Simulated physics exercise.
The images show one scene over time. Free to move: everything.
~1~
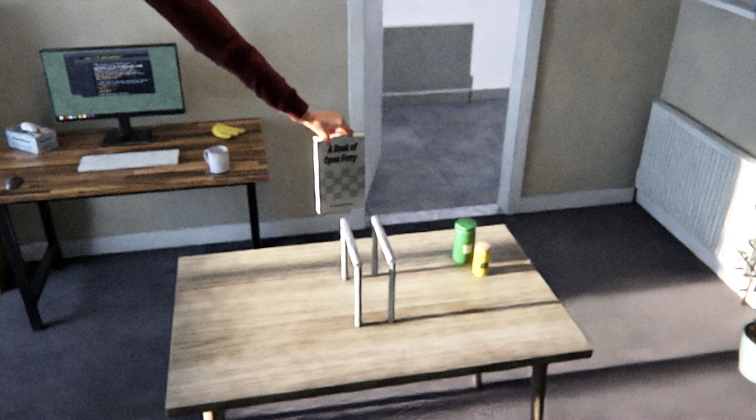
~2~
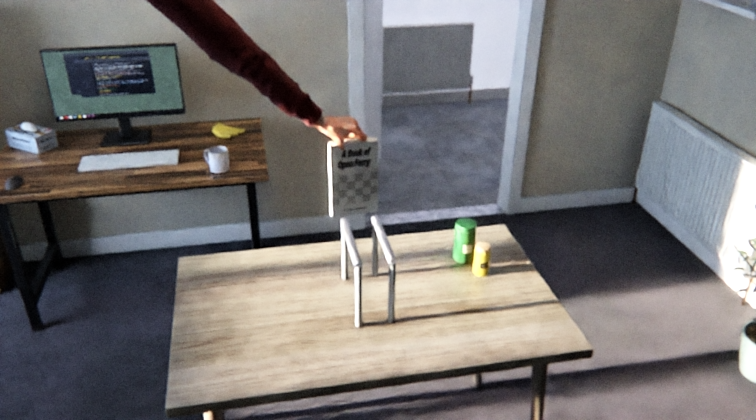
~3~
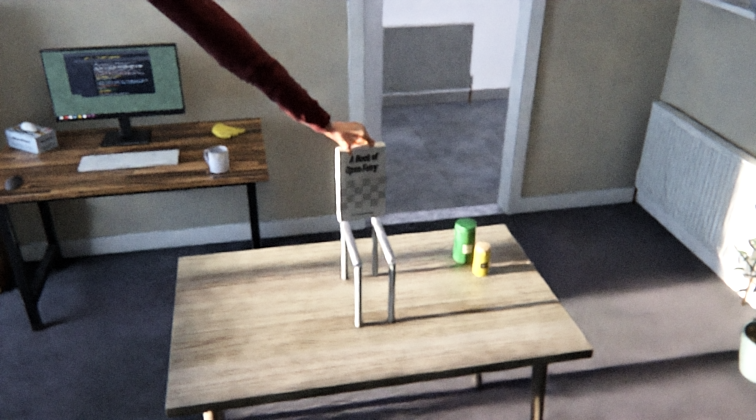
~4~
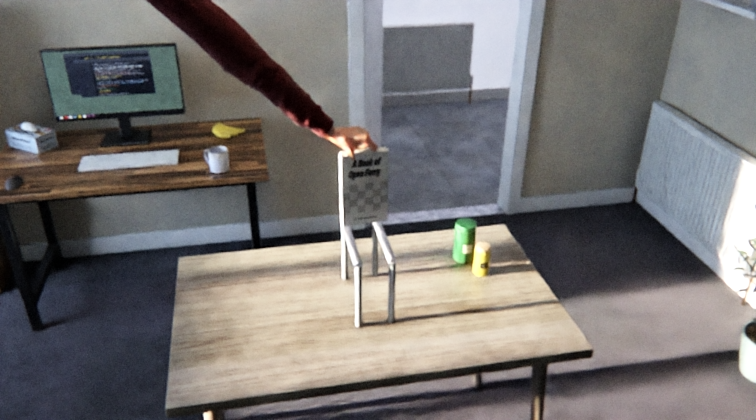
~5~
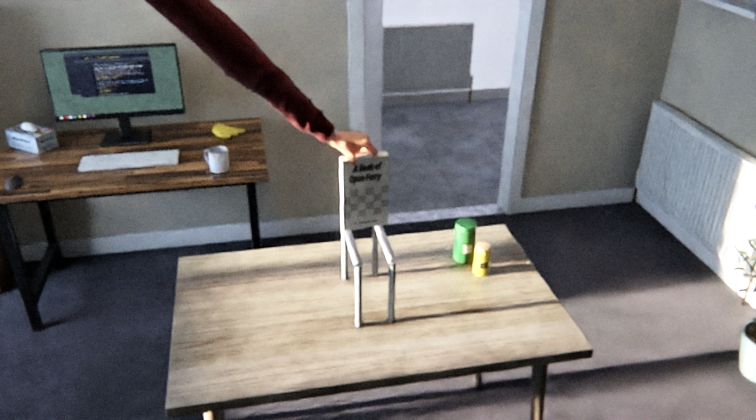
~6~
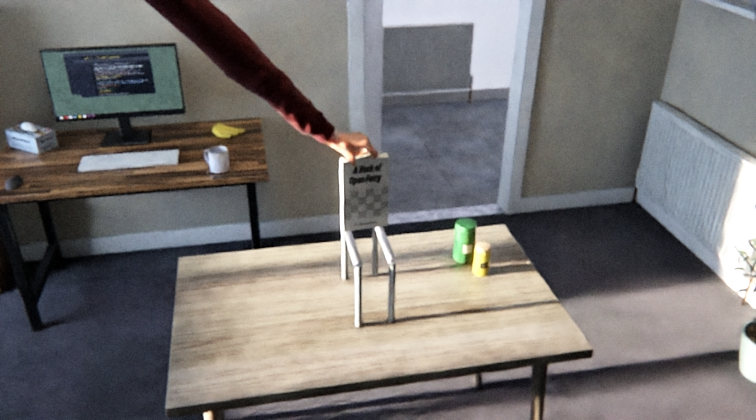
In a room with a desk and a wooden table, a hand in a dark red sleeve moved a white book a little to the right, then lowered it slightly above a metal rack.
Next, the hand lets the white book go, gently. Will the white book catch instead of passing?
Short answer: It's a hold-up at the gap.
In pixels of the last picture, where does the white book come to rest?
Pretty much around (365, 205), I'd say.
Then, 0.20 s after the last picture, white book slid a little near (365, 203).
Then, 0.40 s after the last picture, white book resting near (365, 205).
At rest, moved from the start, white book; the other 2 in place. Seen from the same camera at the end, white book near (365, 205). The book is caught.
